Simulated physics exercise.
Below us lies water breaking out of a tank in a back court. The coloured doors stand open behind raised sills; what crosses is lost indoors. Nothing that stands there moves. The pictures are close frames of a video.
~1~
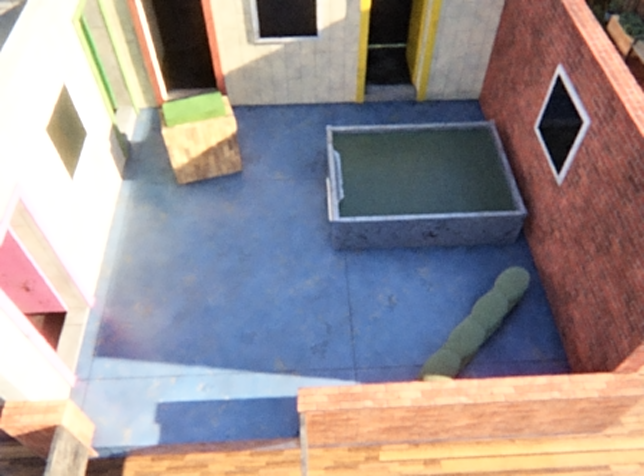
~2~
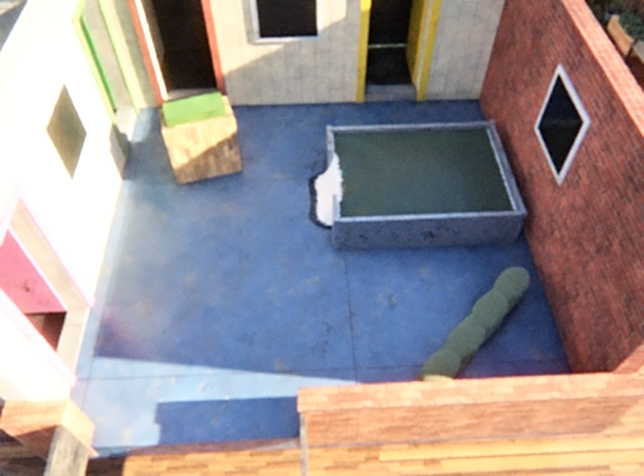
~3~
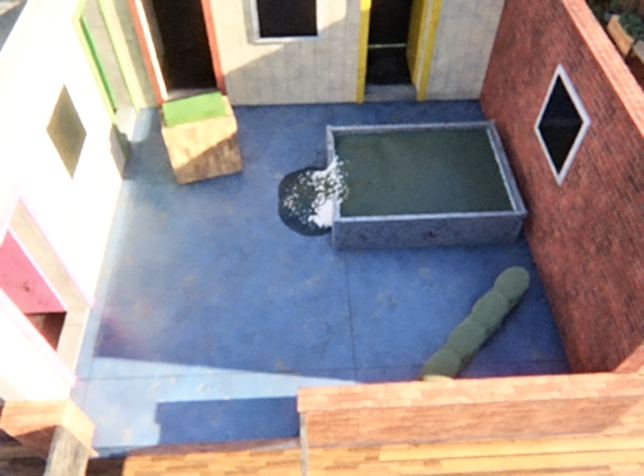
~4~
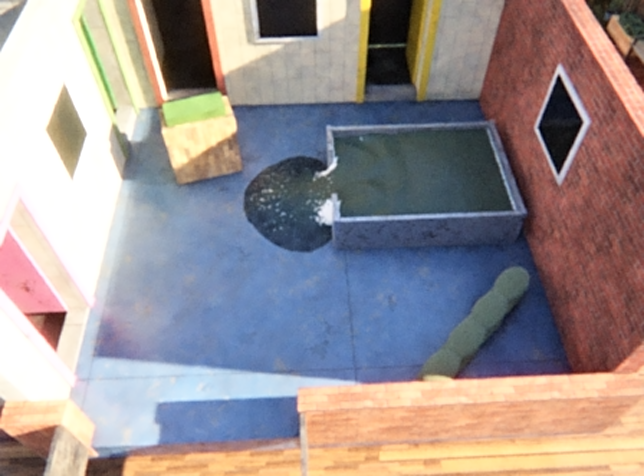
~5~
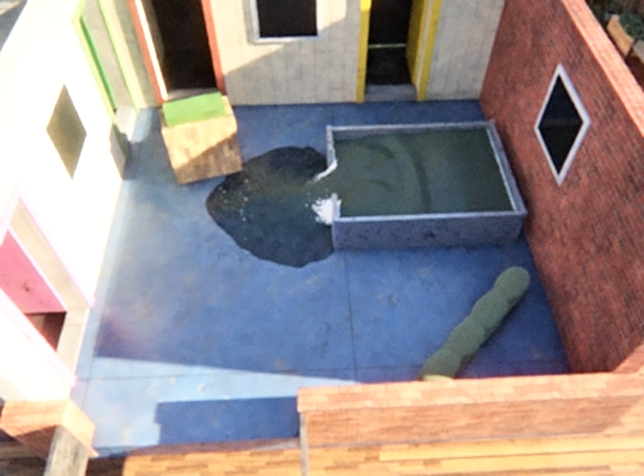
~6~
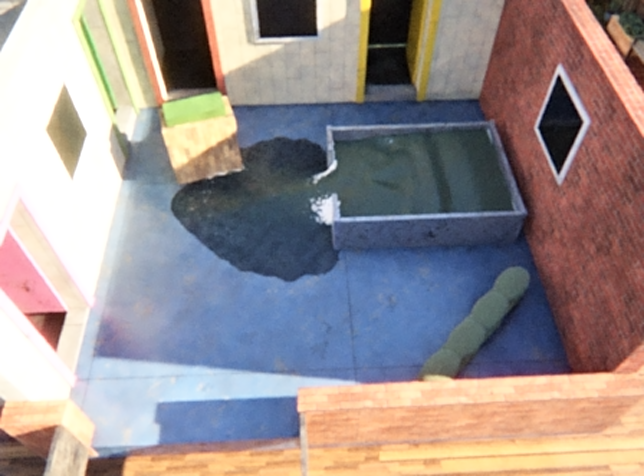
The video shows a blue-floored courtyard seen from above, where still, dark water in a rectangular tank bursts through a gap in its left wall, foams white, and spreads leftward across the floor in a widening dark pool.
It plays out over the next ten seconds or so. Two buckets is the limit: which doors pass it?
The yellow door stays under that; the red door stays under that; the green door stays under that; the pink door takes more than that.
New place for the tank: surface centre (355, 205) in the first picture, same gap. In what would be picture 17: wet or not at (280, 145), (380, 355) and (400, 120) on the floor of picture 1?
In turn: Free of water, dry, free of water.
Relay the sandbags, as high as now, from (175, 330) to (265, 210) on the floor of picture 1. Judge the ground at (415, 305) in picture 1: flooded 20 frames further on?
There: Not flooded.
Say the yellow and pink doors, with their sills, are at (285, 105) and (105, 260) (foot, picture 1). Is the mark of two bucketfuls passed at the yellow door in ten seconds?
In short: Yellow is under.
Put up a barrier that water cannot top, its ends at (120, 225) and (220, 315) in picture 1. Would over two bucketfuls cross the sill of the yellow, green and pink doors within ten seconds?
In short: Yellow door takes less, green door takes less, pink door lets less in.
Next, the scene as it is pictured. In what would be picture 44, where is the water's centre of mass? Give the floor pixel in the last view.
Near (297, 205).
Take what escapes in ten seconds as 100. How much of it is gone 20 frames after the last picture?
Roughly 10 per cent.
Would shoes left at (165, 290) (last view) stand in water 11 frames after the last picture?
There: Flooded.
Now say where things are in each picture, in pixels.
Still water in the water tank at (419, 172), in the first frame.
The front is at (323, 177), out from the gap at (334, 193), in the second frame.
The front is at (290, 180), out from the gap at (334, 194), in the third frame.
The front is at (253, 191), out from the gap at (334, 193), in the fourth frame.
The front is at (214, 198), out from the gap at (334, 193), in the fifth frame.
The front is at (180, 199), out from the gap at (334, 192), in the sixth frame.
A moment on, water covers 25 % of the floor; the yellow door not reached, the red door not reached, the green door not reached, the pink door not reached.
Next, water covers 40 % of the floor; the yellow door not reached, the red door wet at the sill, nothing in, the green door wet at the sill, nothing in, the pink door under two buckets in.
Then, water covers 50 % of the floor; the yellow door wet at the sill, nothing in, the red door wet at the sill, nothing in, the green door wet at the sill, nothing in, the pink door over two buckets in.
Later, water covers 65 % of the floor; the yellow door wet at the sill, nothing in, the red door wet at the sill, nothing in, the green door wet at the sill, nothing in, the pink door over two buckets in.
In the end, water covers 80 % of the floor; the yellow door wet at the sill, nothing in, the red door wet at the sill, nothing in, the green door wet at the sill, nothing in, the pink door over two buckets in.
